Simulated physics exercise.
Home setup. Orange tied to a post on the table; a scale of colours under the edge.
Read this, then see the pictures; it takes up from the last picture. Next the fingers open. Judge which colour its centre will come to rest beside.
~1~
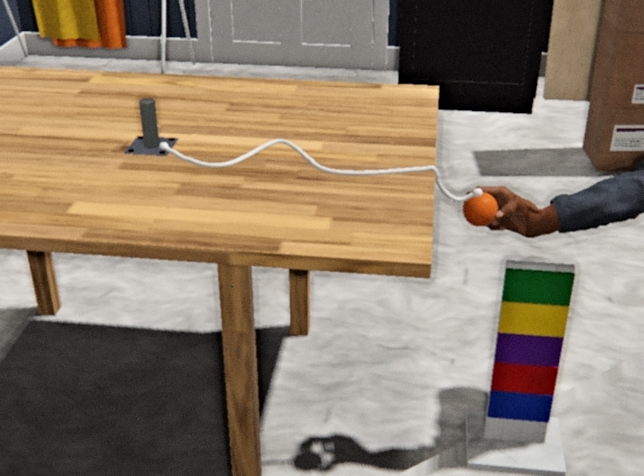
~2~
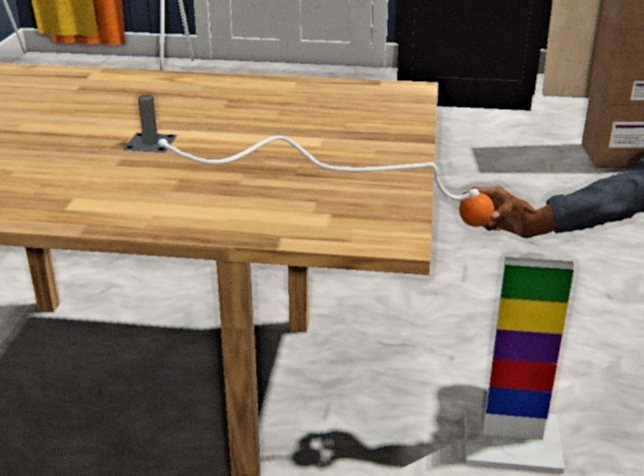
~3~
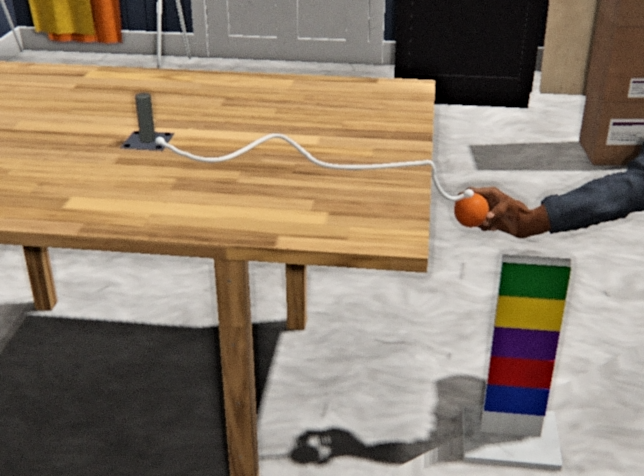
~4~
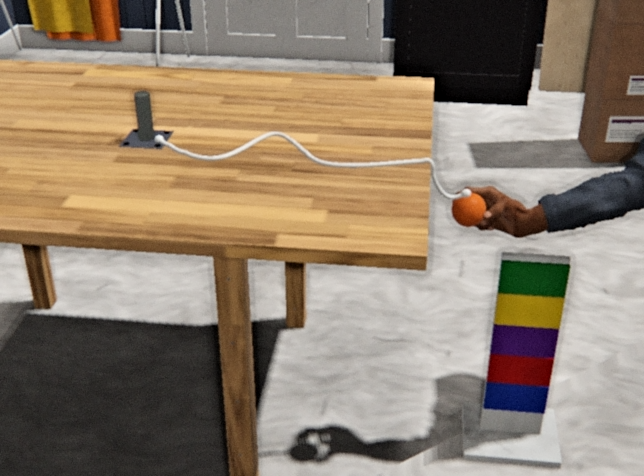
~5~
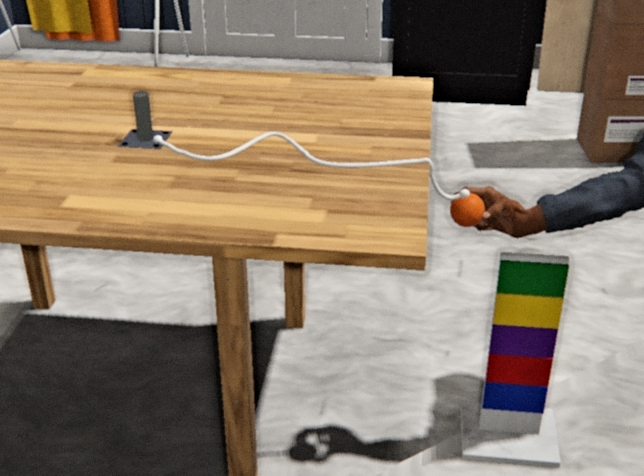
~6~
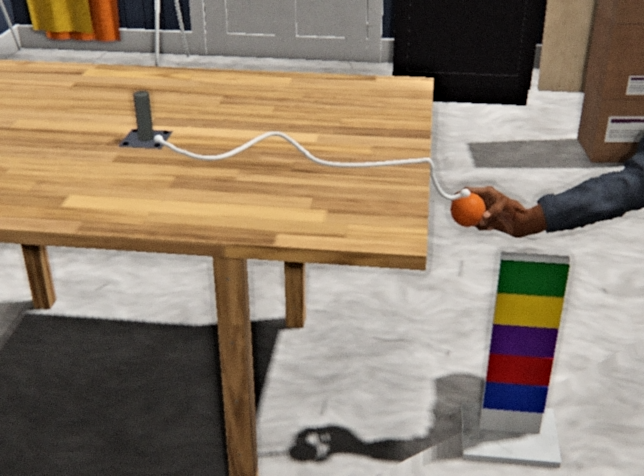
Its centre comes to rest beside yellow.
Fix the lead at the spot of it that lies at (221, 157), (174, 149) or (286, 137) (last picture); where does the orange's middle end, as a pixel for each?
Approximately at (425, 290), at (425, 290) and at (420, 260), in that order.
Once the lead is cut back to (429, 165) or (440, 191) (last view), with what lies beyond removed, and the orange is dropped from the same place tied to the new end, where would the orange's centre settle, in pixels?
Respectively (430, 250) and (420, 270).
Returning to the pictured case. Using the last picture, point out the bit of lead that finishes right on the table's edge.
Roughly (351, 166).
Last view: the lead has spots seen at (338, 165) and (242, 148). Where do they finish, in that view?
First one: (419, 156); second one: (269, 146).
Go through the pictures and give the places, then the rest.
The first picture shows orange (480, 209); green (538, 289); yellow (533, 320); purple (529, 351); red (524, 380); blue (520, 408).
The second picture shows orange (476, 210); lead through (181, 154) (242, 155) (296, 146) (342, 170) (418, 166).
The third picture shows orange (471, 210).
The fourth picture shows orange (469, 210); lead through (177, 150) (239, 151) (293, 142) (338, 165) (415, 162).
The fifth picture shows orange (467, 210).
The sixth picture shows orange (467, 210); lead through (176, 150) (238, 151) (292, 142) (338, 165) (414, 162).
Soon after, orange near (396, 286); level with yellow.
After that, orange near (429, 298); level with yellow.
In the end, orange near (428, 298); level with yellow. The lead holds its middle at yellow.
